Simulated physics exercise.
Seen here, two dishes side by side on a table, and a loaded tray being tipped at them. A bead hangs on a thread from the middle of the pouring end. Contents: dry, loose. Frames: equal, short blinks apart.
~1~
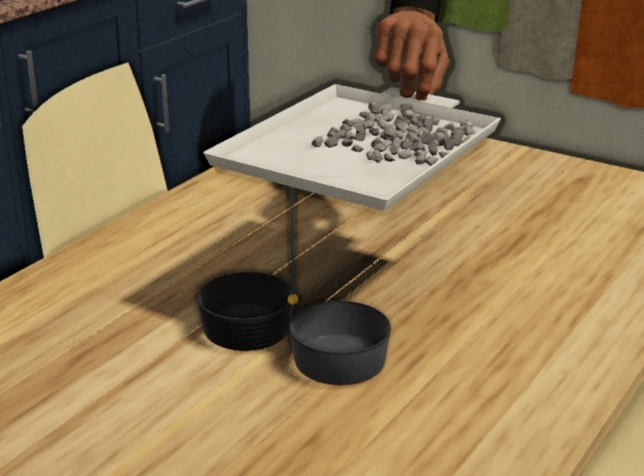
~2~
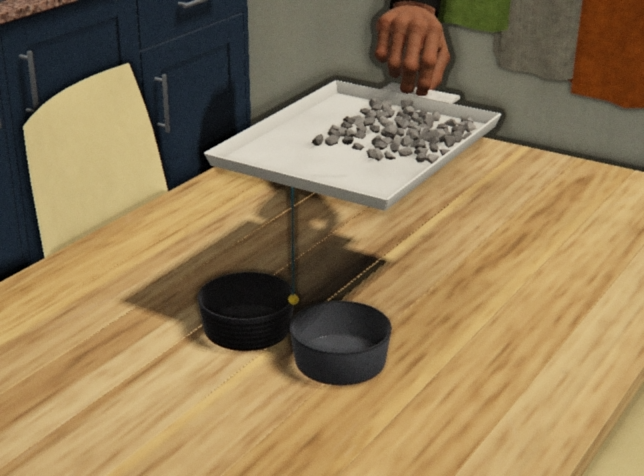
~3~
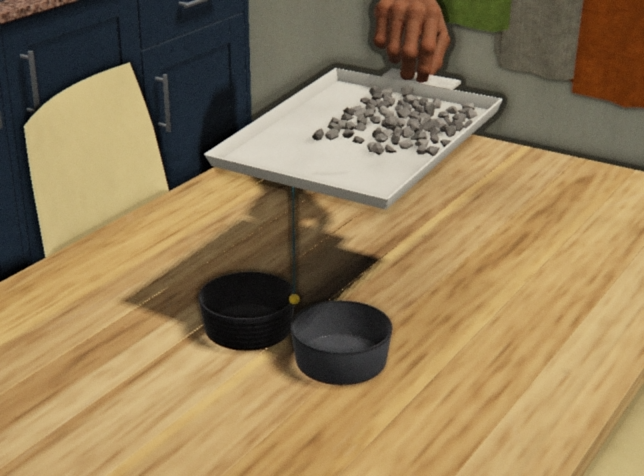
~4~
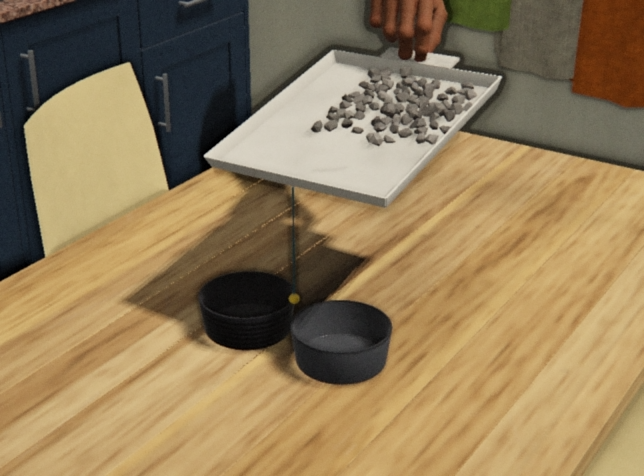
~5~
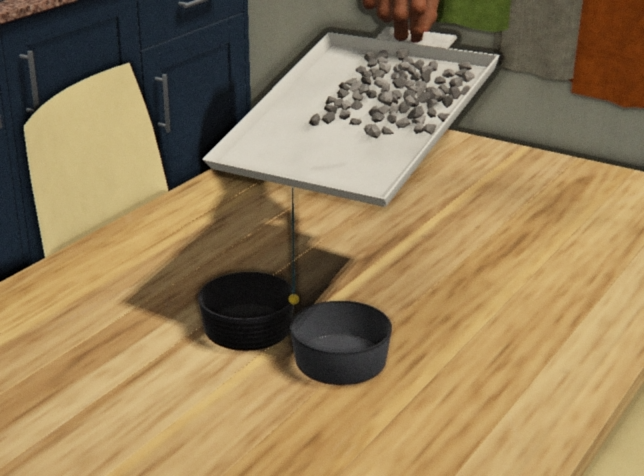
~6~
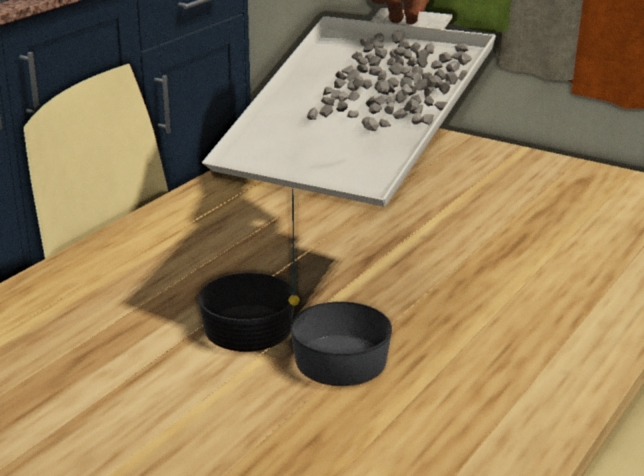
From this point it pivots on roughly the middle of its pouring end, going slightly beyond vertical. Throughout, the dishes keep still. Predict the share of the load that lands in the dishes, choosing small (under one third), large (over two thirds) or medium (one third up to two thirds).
Small.
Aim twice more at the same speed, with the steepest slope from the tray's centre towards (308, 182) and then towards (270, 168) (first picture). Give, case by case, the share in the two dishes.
10 % and 30 %.
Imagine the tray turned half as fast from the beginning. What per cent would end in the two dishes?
Near 20 in a hundred.
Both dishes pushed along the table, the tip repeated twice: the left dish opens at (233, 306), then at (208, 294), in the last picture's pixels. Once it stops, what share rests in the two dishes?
It would be near 30 per cent first and near 30 per cent second.
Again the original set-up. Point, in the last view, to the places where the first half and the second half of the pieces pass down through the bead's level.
At (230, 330) for the first part, then at (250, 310) for the others.
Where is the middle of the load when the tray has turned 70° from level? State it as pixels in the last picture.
I'd mark the middle close to (283, 180).
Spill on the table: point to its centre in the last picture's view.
The centre sits close to (200, 394).
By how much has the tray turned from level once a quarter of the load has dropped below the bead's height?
Close to 85° of tilt at that moment.
Just after the last frame, tray tipped steeply; the larger part on the tray; roughly a quarter in the air.
A moment on, tray tipped past a quarter turn; just a few on the tray; about a tenth in the left dish; the larger part outside both; about a tenth in the air.
Further on, tray tipped past a quarter turn; about a tenth in the left dish; the larger part outside both.
When it is over, tray tipped past a quarter turn; not one in the right dish; about a tenth in the left dish; the larger part outside both.
